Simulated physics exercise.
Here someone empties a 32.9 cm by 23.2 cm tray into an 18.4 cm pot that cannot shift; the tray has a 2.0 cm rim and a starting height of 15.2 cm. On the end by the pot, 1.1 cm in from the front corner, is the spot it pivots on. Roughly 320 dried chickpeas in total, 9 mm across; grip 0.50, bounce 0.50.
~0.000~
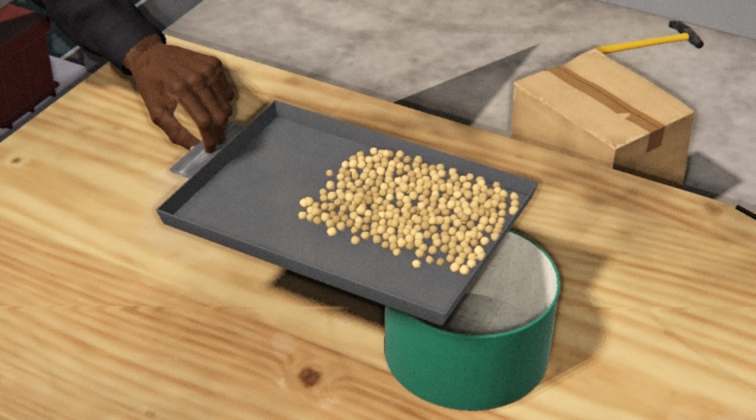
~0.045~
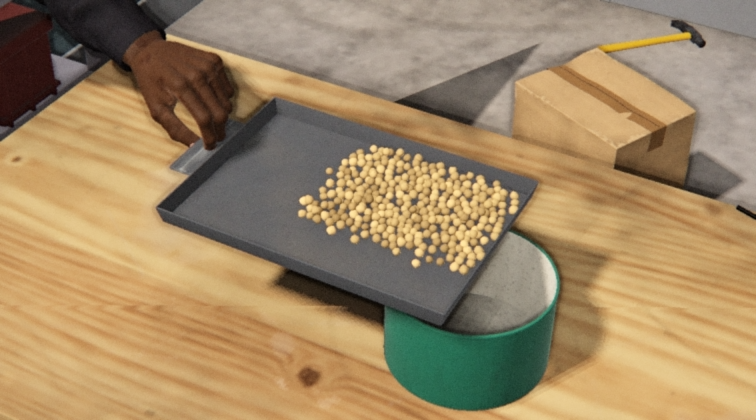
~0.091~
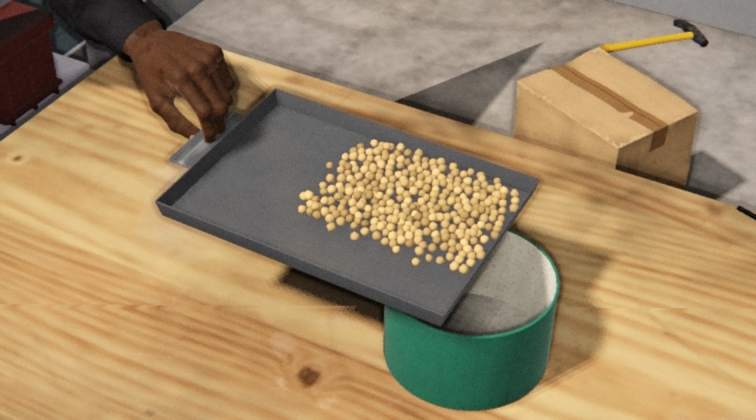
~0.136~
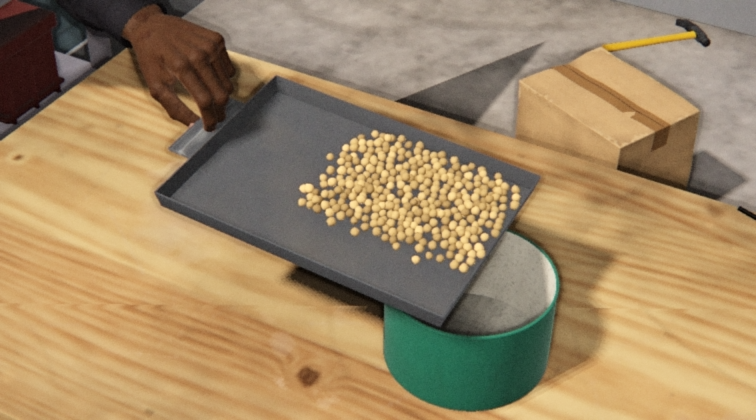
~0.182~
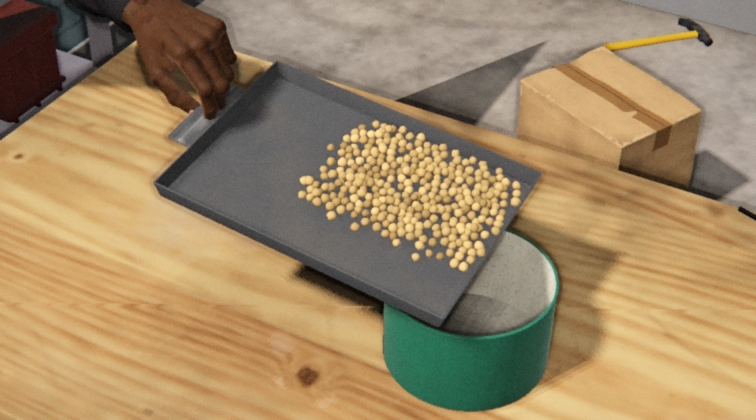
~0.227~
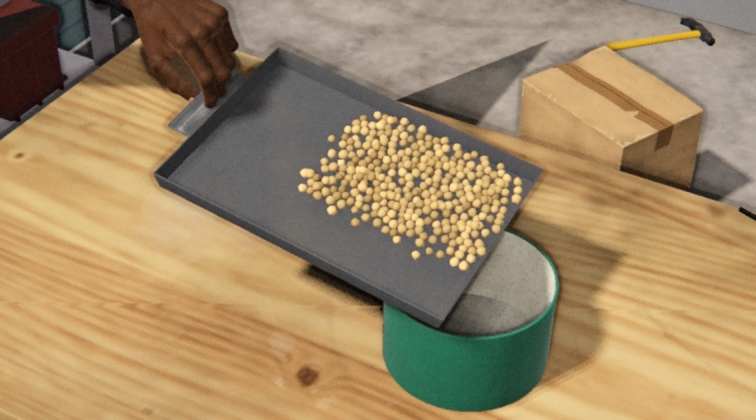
The footage shows a hand at the left end of a dark gray tray of dried chickpeas, slowly raising that end while the right end stays low above a green pot, the chickpeas barely shifting on its surface.
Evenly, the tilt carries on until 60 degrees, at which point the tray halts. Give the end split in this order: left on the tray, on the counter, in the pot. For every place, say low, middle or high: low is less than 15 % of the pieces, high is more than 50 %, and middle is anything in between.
Here is the split: Tray: High; counter: Low; pot: Low.
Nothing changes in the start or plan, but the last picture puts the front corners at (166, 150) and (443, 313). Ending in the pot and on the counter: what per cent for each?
The pot gets 0 and the counter 0.
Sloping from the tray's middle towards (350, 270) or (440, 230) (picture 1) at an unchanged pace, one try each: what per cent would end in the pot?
The share comes to about 0 in a hundred, then about 0 in a hundred.
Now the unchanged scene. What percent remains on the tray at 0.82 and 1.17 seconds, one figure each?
In turn: 100, 95.
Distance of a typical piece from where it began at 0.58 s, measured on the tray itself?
Around 4 centimetres.
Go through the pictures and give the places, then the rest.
In the first frame, tray tilt 0 degrees, front corners at (162, 209) and (442, 310); middle of the pieces at (408, 206); pot at (472, 276).
In the second frame, tray tilt 1 degrees, front corners at (162, 206) and (442, 310); middle of the pieces at (408, 205).
In the third frame, tray tilt 2 degrees, front corners at (161, 200) and (441, 311); middle of the pieces at (408, 201).
In the fourth frame, tray tilt 5 degrees, front corners at (161, 191) and (441, 312), lowest corner right front; middle of the pieces at (409, 196).
In the fifth frame, tray tilt 8 degrees, front corners at (160, 181) and (441, 313), lowest corner right front; middle of the pieces at (409, 190).
In the sixth frame, tray tilt 11 degrees, front corners at (160, 172) and (441, 315), lowest corner right front; middle of the pieces at (410, 185); pot at (471, 277). The tray's pace is about 65 degrees a second.
After 0.58 s, tilt 35 degrees; the tray holds 100 %, the pot 0 %.
After 0.82 s, tilt 51 degrees; the tray holds 100 %, the pot 0 %.
Then, at 1.17 s, tilt 60 degrees; the tray holds 95 %, the pot 0 %.
In the end, at 1.8 s, tray 95 %, counter 5 %, pot 0 %.
